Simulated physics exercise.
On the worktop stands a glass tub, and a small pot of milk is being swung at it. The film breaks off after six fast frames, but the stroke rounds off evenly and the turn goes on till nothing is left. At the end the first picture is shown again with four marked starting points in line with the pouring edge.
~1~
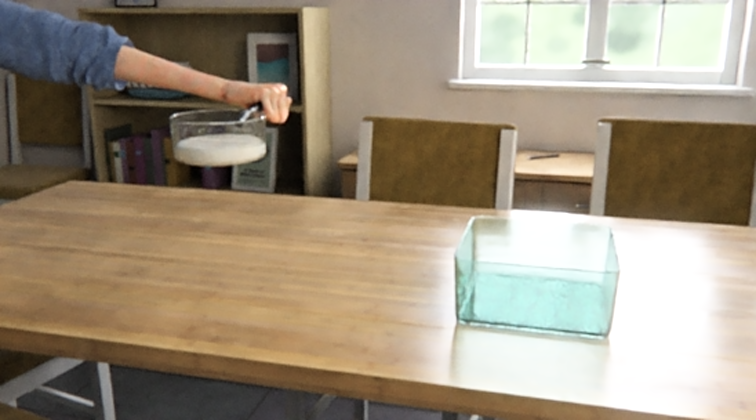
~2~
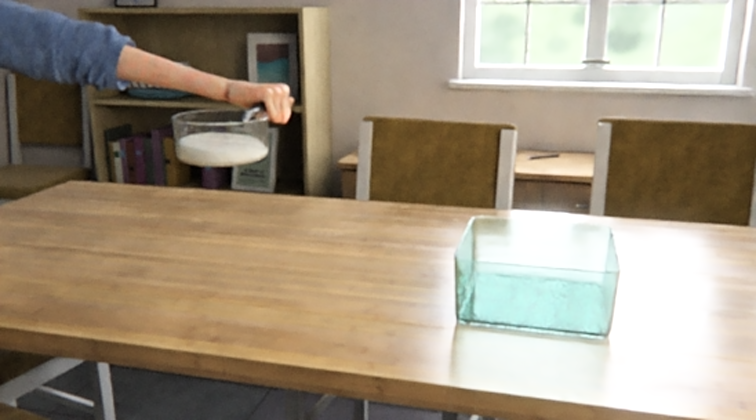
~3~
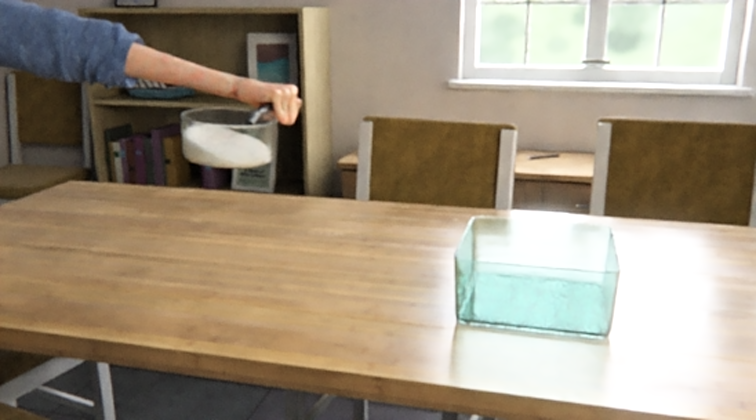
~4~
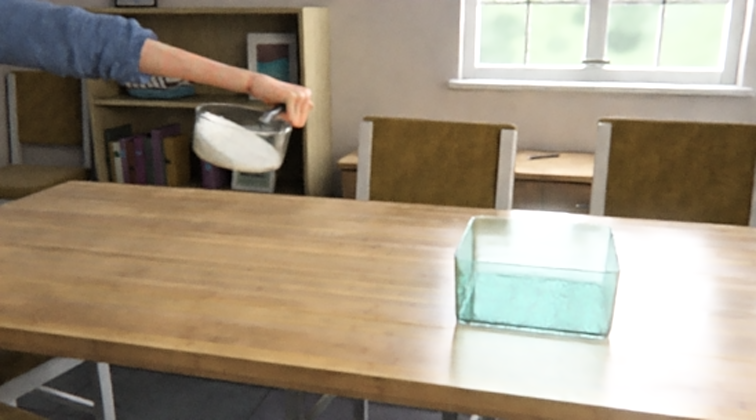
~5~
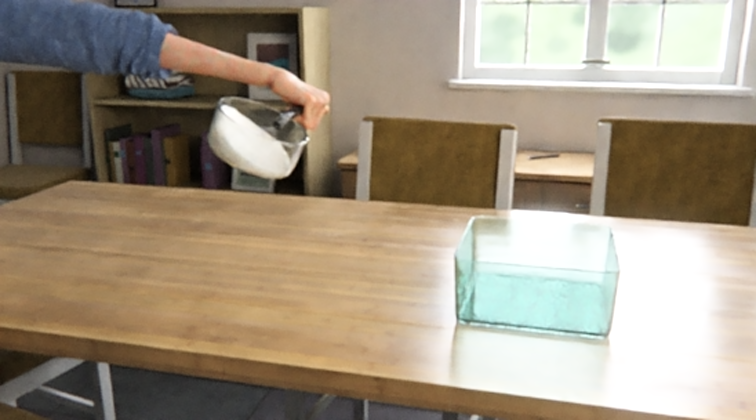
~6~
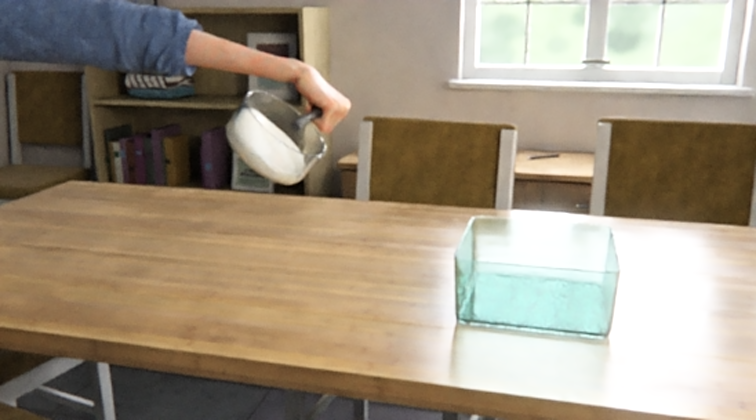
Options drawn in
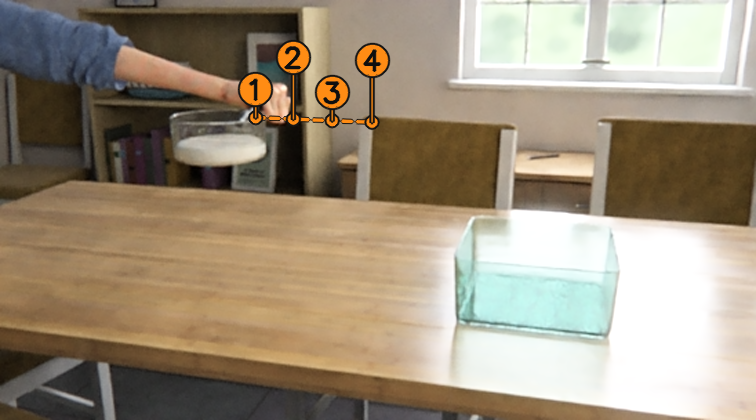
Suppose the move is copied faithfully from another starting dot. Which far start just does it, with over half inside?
Spot 2.
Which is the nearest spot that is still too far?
That is spot 1.
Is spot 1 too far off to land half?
Yes, that goes wrong.
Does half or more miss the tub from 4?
No.
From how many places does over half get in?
Three of them.
In orange, 1 at (255, 117); 2 at (293, 119); 3 at (332, 120); 4 at (372, 122).
With 1, about 22 % lands in the tub, 70 % falls short and 8 % goes beside or beyond.
With 2, about 62 % lands in the tub, 24 % falls short and 14 % goes beside or beyond.
With 3, about 89 % lands in the tub, 7 % falls short and 5 % goes beside or beyond.
With 4, about 85 % lands in the tub, 2 % falls short and 13 % goes beside or beyond.
